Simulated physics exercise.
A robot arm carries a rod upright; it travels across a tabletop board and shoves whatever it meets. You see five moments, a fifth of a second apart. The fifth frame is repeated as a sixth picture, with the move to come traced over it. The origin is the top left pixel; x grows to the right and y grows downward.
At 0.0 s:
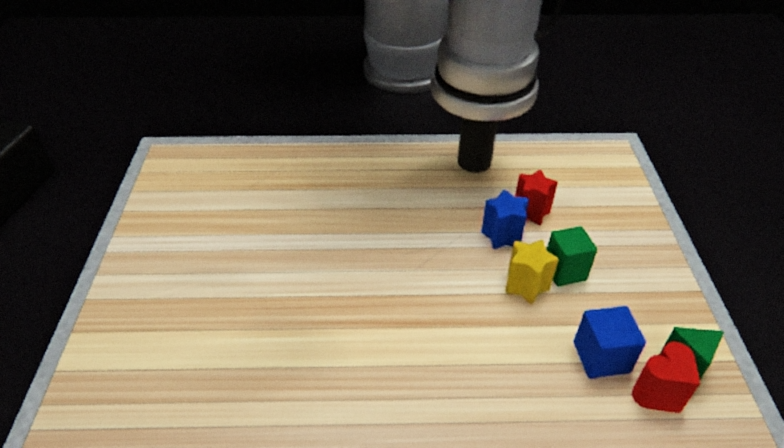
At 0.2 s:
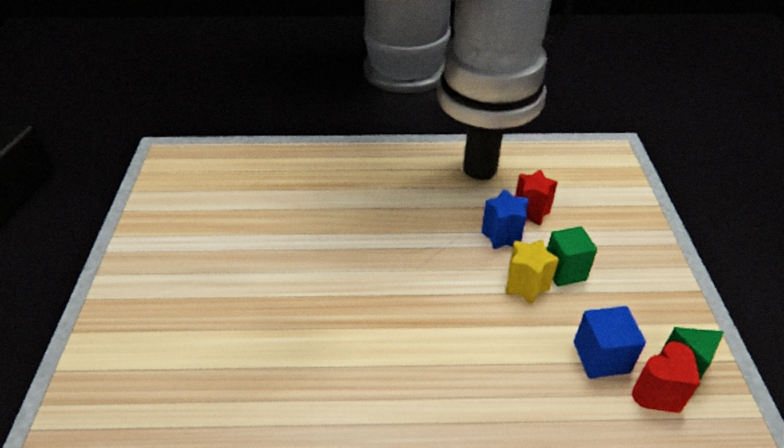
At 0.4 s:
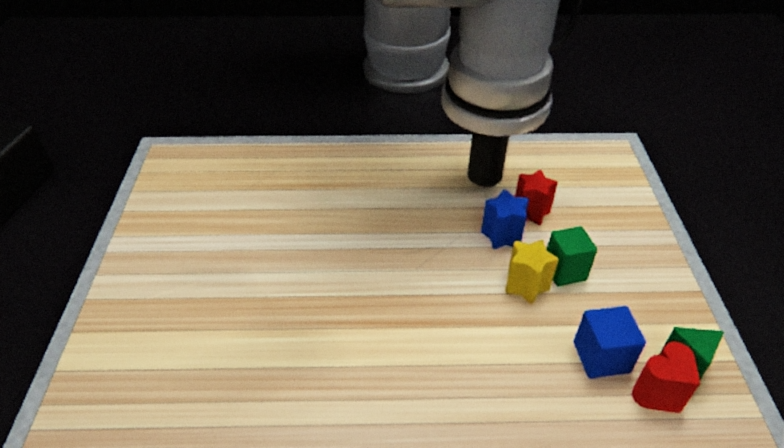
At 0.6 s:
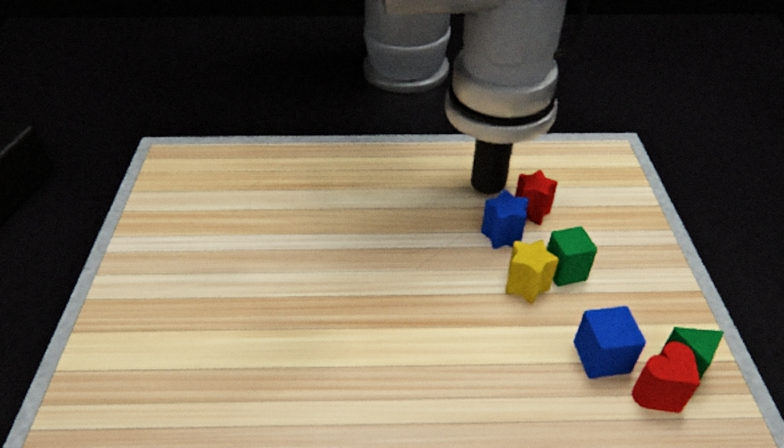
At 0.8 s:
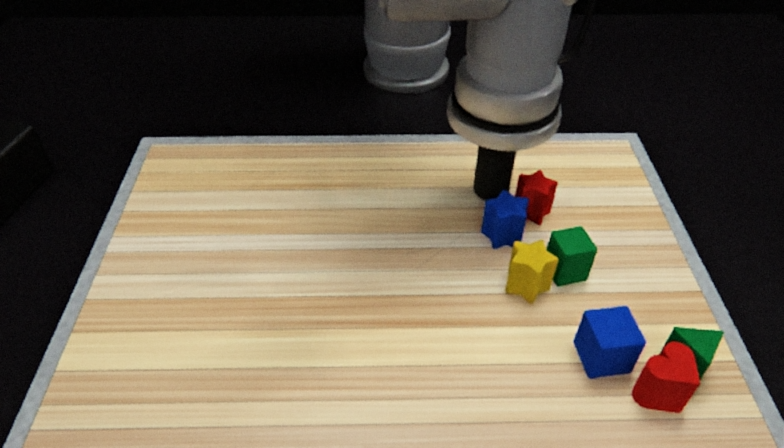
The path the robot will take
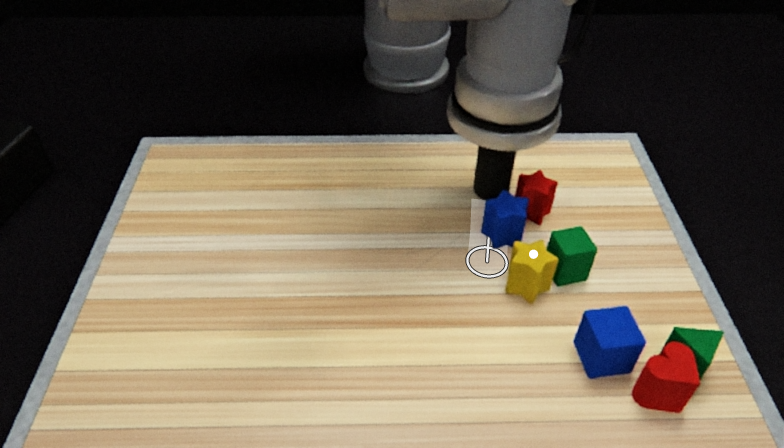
A light wooden board with a grey edge lies against a dark background, seen from above at an angle by a camera that stays still. Red, blue and yellow star-shaped blocks and a green block sit towards the upper right, with a blue cube, a red heart and a green block at lower right. A grey robot arm's black rod moves slightly down and right, closer to the blue and red stars, while the blocks stay still.
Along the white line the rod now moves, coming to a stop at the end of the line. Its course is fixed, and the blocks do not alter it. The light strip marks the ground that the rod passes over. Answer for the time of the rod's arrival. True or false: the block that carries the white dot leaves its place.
That claim is true.
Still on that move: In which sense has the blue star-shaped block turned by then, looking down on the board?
Its rotation is counterclockwise.
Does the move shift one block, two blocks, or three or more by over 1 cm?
Two move.
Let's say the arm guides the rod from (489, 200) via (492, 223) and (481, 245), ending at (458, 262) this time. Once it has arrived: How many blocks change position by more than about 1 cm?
Answer: 2.
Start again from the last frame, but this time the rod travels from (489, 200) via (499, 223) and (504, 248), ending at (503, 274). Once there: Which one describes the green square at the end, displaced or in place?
By the last moment, the green square will still be in its place.
The drawn path runs from (489, 200) directly to (487, 262); the dot is on the yellow star-shaped block.
The first path, step by step. Halfway along, rod at (491, 220); blue star-shaped block at (516, 227), turned 15° anticlockwise.
At the end, rod at (489, 251); blue star-shaped block at (523, 258), turned 35° anticlockwise; yellow star-shaped block at (556, 281), turned 35° anticlockwise; red star-shaped block not moved.
